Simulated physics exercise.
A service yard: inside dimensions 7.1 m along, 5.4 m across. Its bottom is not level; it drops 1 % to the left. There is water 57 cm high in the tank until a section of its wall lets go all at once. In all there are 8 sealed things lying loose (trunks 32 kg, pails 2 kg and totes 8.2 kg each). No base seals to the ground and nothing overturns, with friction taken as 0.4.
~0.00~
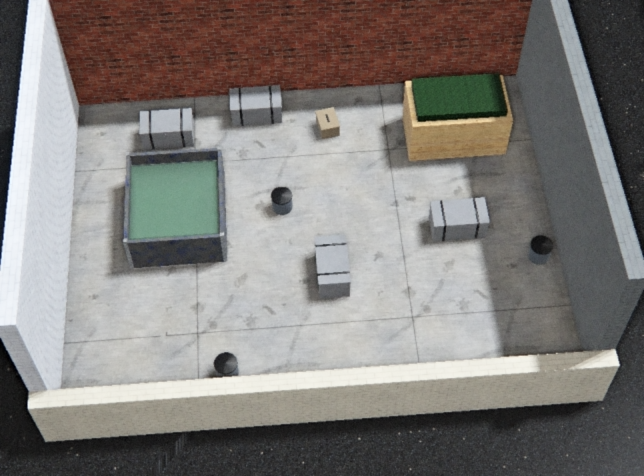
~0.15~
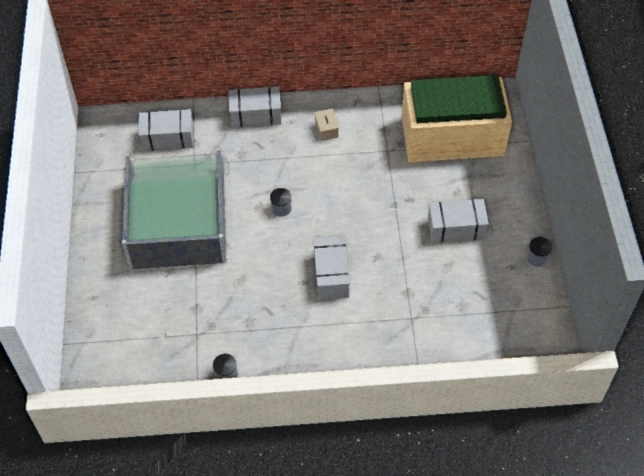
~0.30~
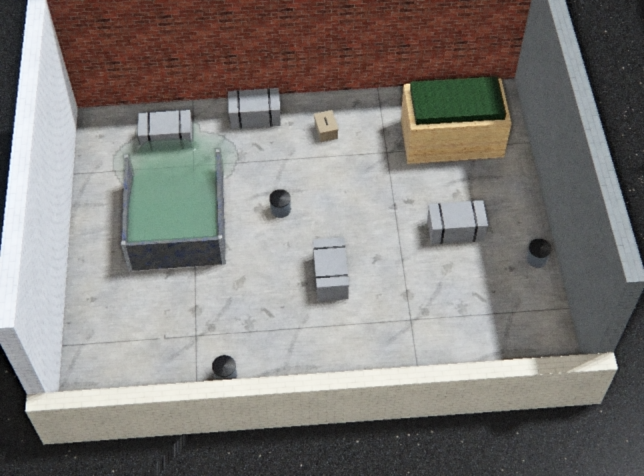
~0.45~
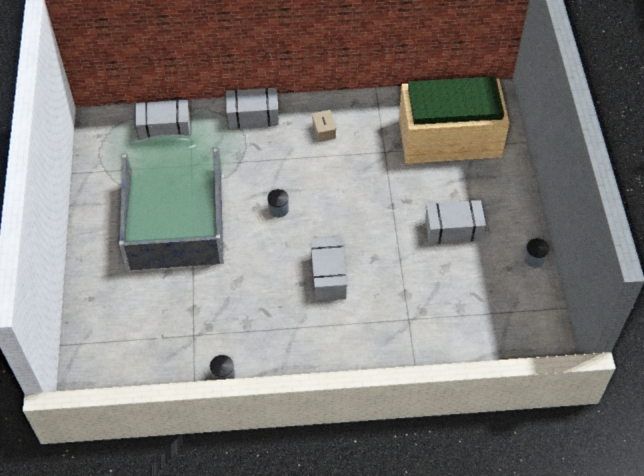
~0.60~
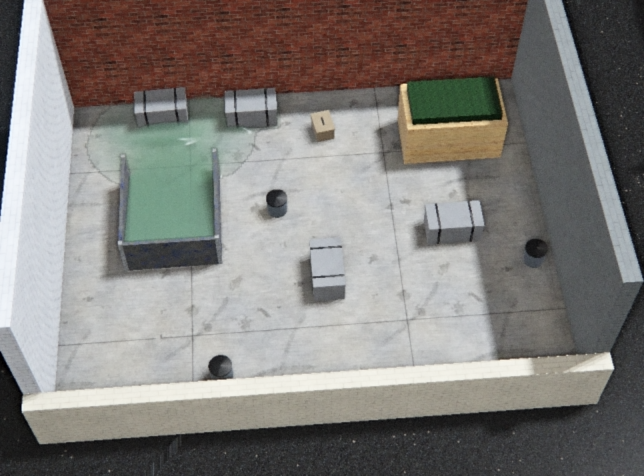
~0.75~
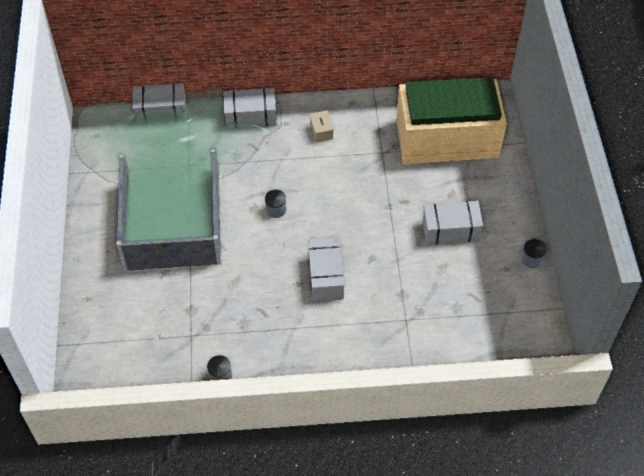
The video shows a walled yard with grey boxes and a tank of green water whose far side opens; the water spreads across the floor toward the brick wall, and the grey box behind the tank shifts slightly.
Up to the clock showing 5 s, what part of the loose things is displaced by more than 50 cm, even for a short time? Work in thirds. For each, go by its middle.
Mid band.
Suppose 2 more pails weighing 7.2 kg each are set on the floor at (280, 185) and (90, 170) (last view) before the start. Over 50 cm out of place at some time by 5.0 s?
Taking them in order: Below the mark and above the mark.
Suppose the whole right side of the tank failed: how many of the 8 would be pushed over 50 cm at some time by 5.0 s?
Result: 5.
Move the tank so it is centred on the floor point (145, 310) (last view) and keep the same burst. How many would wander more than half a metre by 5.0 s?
That would give 4.
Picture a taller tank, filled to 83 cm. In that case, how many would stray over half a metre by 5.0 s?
4.
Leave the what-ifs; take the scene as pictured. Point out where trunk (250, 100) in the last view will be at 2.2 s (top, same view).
About pixel (317, 98).
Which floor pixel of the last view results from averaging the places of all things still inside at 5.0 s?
Mean position approx. (341, 227).
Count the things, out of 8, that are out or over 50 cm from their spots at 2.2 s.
By then the count is 1.
After 1.1 s 1 of 8 are over 50 cm from their spots; 0 afloat.
After 2.2 s 1 of 8 are over 50 cm from their spots; 1 afloat.
After 3.5 s 2 of 8 are over 50 cm from their spots; 1 afloat.
After 5.0 s 3 of 8 are over 50 cm from their spots, and 3 have been at some point; 0 afloat.
